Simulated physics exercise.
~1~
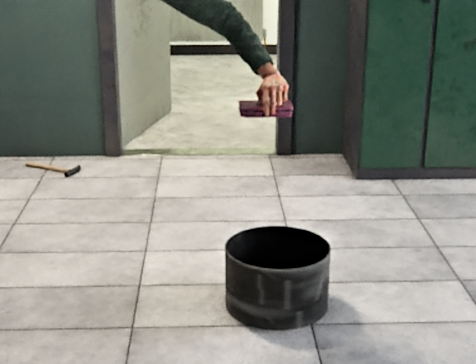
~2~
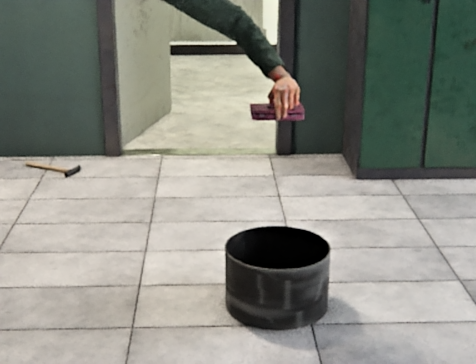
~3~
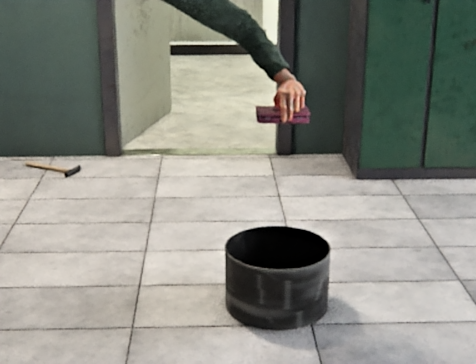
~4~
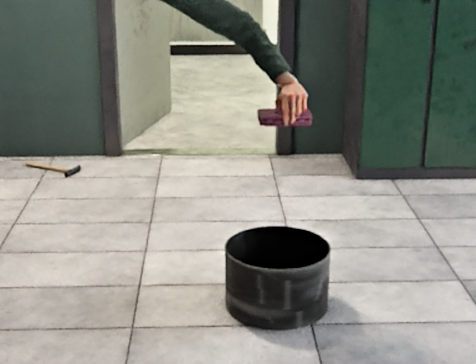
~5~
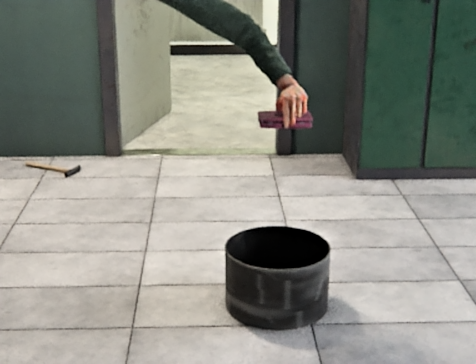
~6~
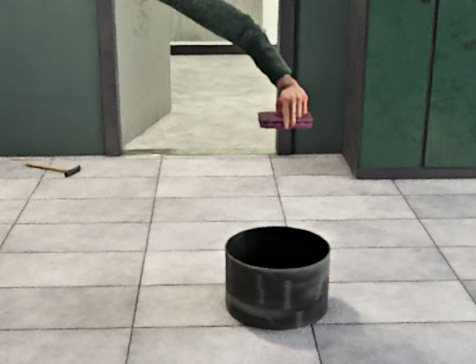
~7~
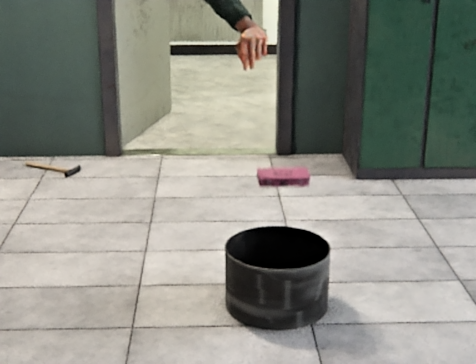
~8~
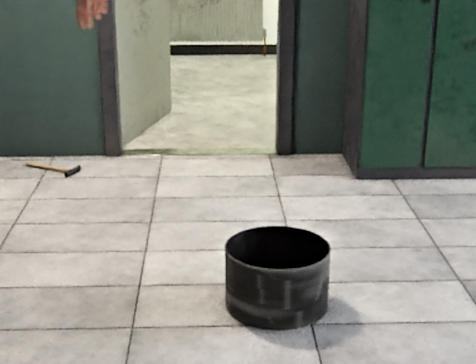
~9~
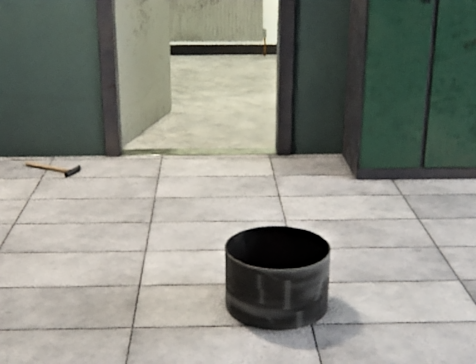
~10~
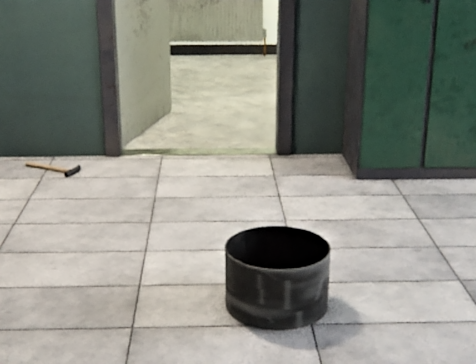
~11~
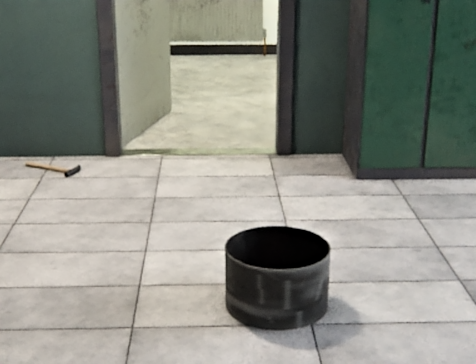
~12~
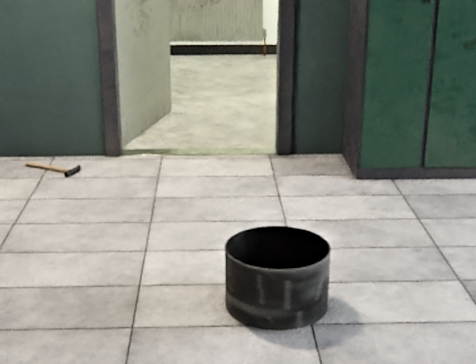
To begin with, an arm in a dark green sleeve reaches in from the upper left, holding a pink case high above a dark, open bucket on a pale tiled floor. A small hammer lies to the left, near an open doorway, with green cabinets on the right. The hand shifts the case slightly to the right and a little lower, then holds it nearly still. Next, the fingers let go, and the case drops toward the bucket while the hand draws back to the left. The case falls into the bucket and is lost from view, the hand leaves, and the bucket stays standing in place.
